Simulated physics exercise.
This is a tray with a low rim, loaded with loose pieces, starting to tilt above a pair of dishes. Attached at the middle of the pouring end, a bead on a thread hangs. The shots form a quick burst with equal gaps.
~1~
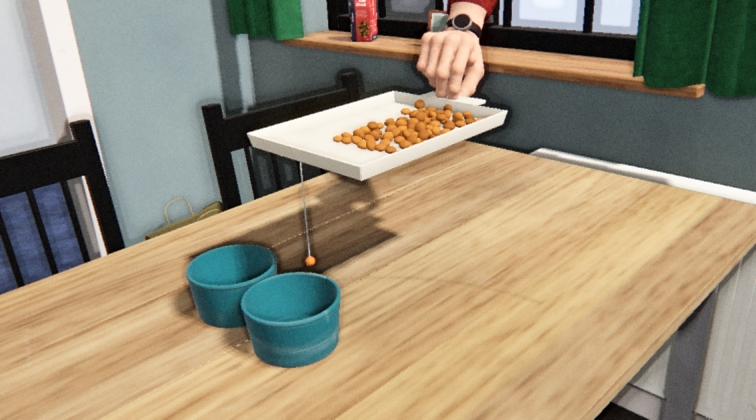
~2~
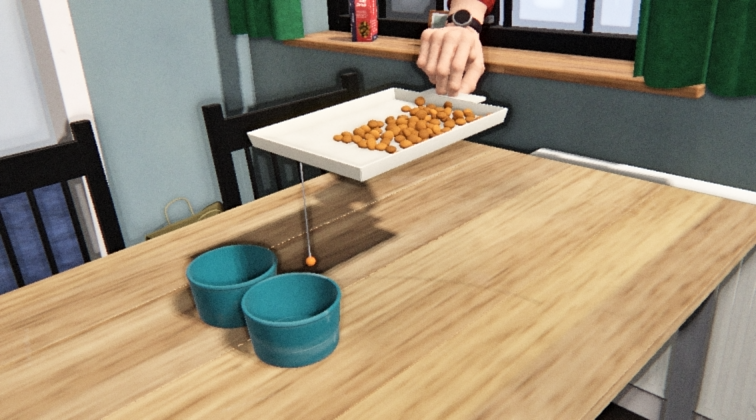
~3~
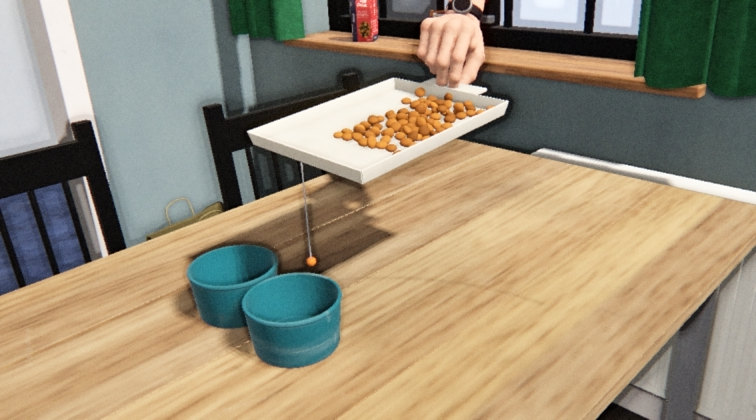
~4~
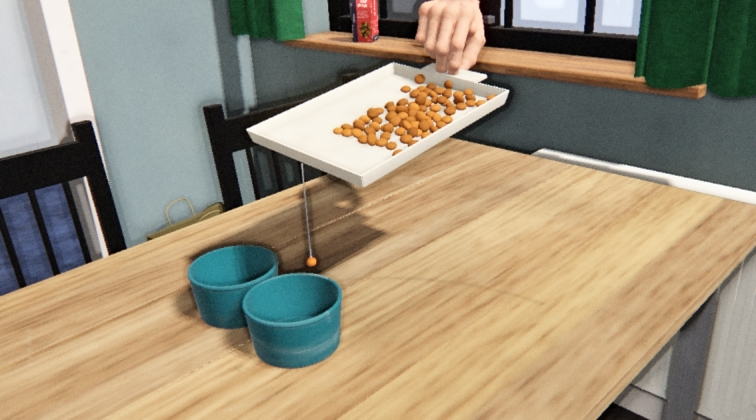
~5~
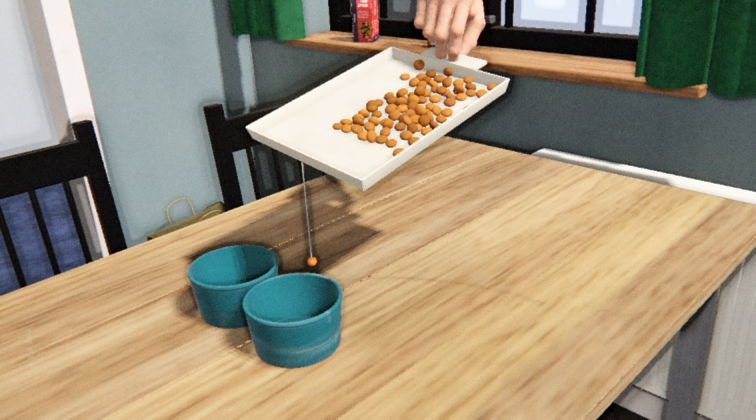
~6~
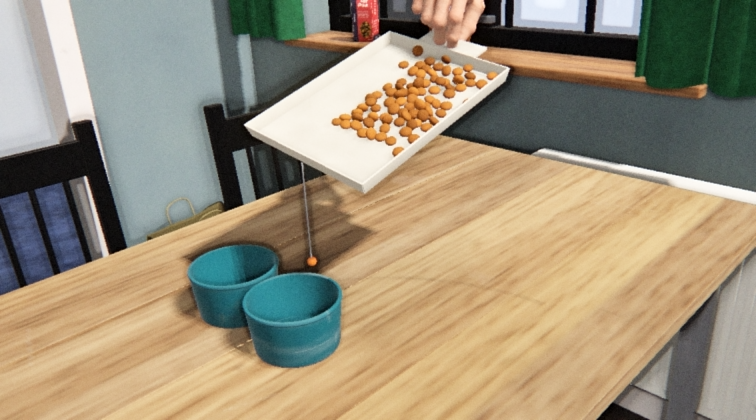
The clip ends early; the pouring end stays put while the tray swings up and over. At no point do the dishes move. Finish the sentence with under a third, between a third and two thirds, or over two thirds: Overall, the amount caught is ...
Overall, the amount caught is under a third.
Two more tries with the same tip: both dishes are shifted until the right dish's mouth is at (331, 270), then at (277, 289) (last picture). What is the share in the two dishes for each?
Trial 1 near 0 percent, trial 2 near 0 percent.
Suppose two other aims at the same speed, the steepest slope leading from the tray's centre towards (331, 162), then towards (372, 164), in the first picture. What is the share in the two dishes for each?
In order, some 40 % and some 10 %.
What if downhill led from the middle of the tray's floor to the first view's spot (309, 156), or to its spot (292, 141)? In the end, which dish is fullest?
The rightmost dish, then the leftmost dish.
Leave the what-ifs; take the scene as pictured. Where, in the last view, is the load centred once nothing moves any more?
Around (352, 355).
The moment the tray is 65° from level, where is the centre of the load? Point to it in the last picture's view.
Somewhere about (366, 160).
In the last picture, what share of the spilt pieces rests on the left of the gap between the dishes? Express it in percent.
It comes out at roughly 10 percent.
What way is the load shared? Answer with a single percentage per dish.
In the left dish 0 per cent comes to rest, in the right dish 20 per cent.
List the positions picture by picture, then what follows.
Corners of the pouring end (252, 133) and (361, 165), level; middle of the load (413, 129), bits of cat kibble; left dish (197, 299); right dish (255, 336); bead on its thread (310, 261), in the first picture.
Corners of the pouring end (252, 133) and (361, 166), level; middle of the load (414, 127), in the second picture.
Corners of the pouring end (252, 131) and (361, 169), tipped barely, lowest at the right corner; middle of the load (414, 122), in the third picture.
Corners of the pouring end (251, 129) and (362, 173), tipped a little, lowest at the right corner; middle of the load (414, 115), in the fourth picture.
Corners of the pouring end (251, 126) and (362, 177), tipped a little, lowest at the right corner; middle of the load (414, 108), in the fifth picture.
Corners of the pouring end (249, 124) and (362, 181), tipped clearly, lowest at the right corner; middle of the load (413, 100); left dish (199, 299); right dish (256, 336), in the sixth picture.
Just after the last frame, tray tipped steeply; almost all on the tray; about a tenth in the air.
A moment on, tray tipped past a quarter turn; about a tenth on the tray; about a tenth in the right dish; roughly two thirds outside both; about a tenth in the air.
Further on, tray tipped past a quarter turn; roughly a quarter in the right dish; the larger part outside both.
When it is over, tray tipped past a quarter turn; roughly a quarter in the right dish; not one in the left dish; the larger part outside both.
